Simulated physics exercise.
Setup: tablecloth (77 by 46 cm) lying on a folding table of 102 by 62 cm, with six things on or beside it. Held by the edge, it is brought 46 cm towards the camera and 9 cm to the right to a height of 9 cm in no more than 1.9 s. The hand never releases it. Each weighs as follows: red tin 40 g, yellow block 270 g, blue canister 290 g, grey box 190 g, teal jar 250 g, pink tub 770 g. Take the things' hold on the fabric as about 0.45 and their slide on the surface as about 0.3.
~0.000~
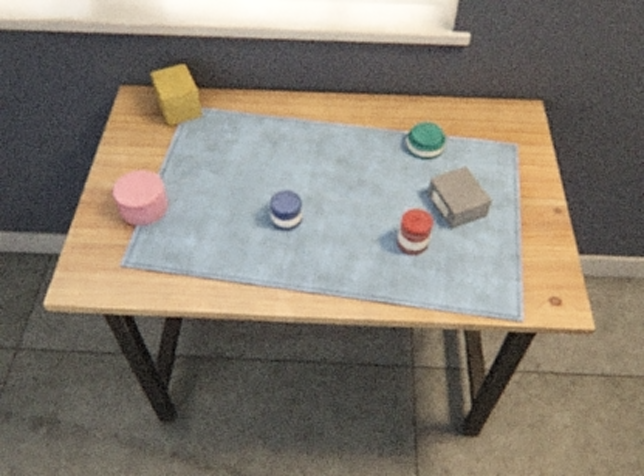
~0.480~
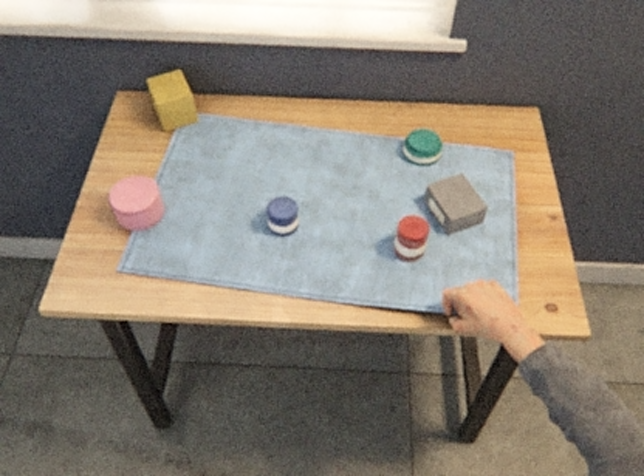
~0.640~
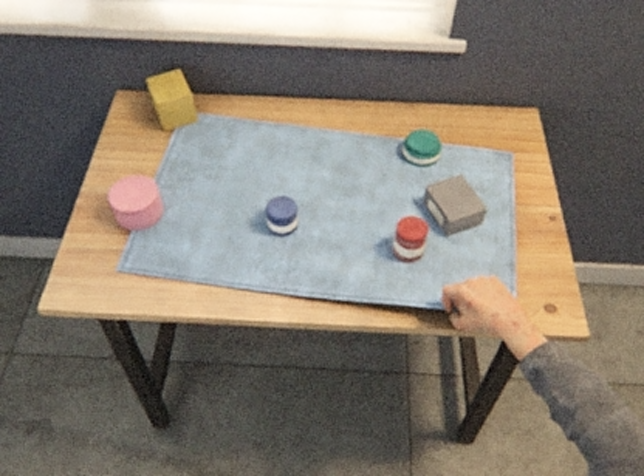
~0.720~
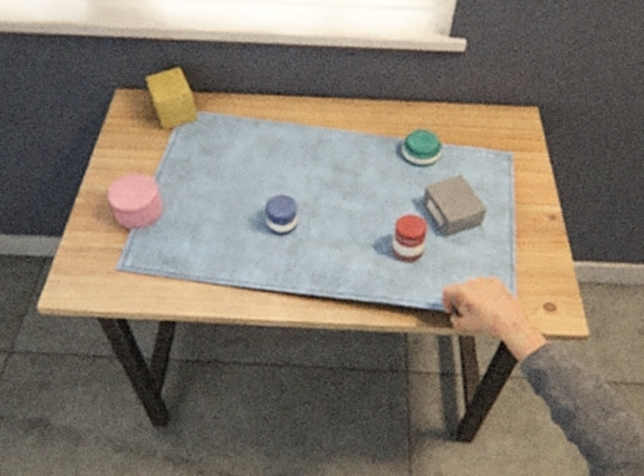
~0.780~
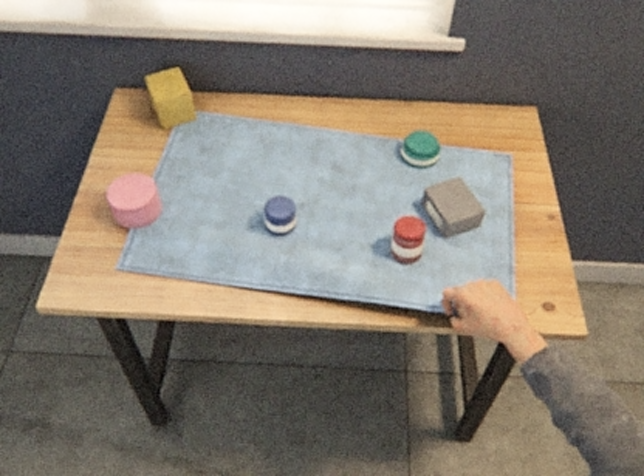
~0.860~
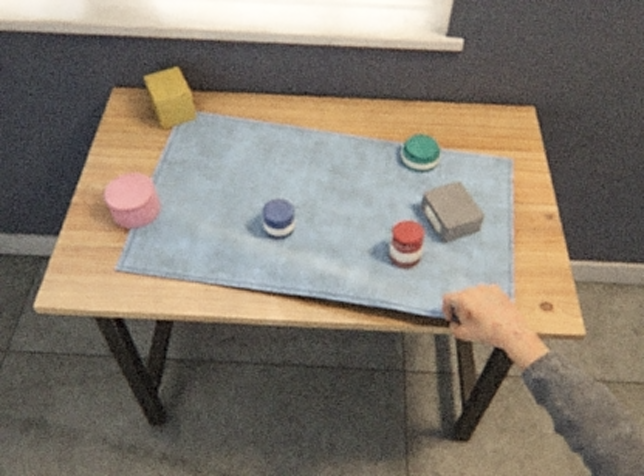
A hand reached in from the right and gripped the front edge of a blue cloth on a wooden table, tugging it very slightly while the tins, blocks and tub on top barely shifted.
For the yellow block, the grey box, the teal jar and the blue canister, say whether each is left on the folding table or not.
My guess is the yellow block ends up on the surface, my guess is the grey box ends up off the surface, my guess is the teal jar ends up off the surface, my guess is the blue canister ends up off the surface.
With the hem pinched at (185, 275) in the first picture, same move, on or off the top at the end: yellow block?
After the pull, the yellow block does not come off.
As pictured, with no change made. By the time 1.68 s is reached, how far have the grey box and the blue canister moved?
Approx. shift - grey box: 30 cm; blue canister: 25 cm.
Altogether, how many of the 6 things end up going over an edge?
Total: 4.
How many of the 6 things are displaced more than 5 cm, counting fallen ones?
That comes to 4 of the things.
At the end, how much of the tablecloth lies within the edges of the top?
About 0 per cent.
By 1.3 s, 85 % of the tablecloth is still over the top; teal jar 15 cm off its start, grey box 15 cm off its start, blue canister 12 cm off its start.
By 1.7 s, 55 % of the tablecloth is still over the top; grey box 30 cm off its start, teal jar 30 cm off its start, blue canister 27 cm off its start.
By 2.1 s, 5 % of the tablecloth is still over the top; teal jar over the edge, grey box over the edge, blue canister over the edge.
By 2.5 s, 0 % of the tablecloth is still over the top; teal jar over the edge, grey box over the edge, blue canister over the edge.
By 4.1 s, 0 % of the tablecloth is still over the top; teal jar over the edge, grey box over the edge, blue canister over the edge, yellow block 5 cm off its start at (179, 95).
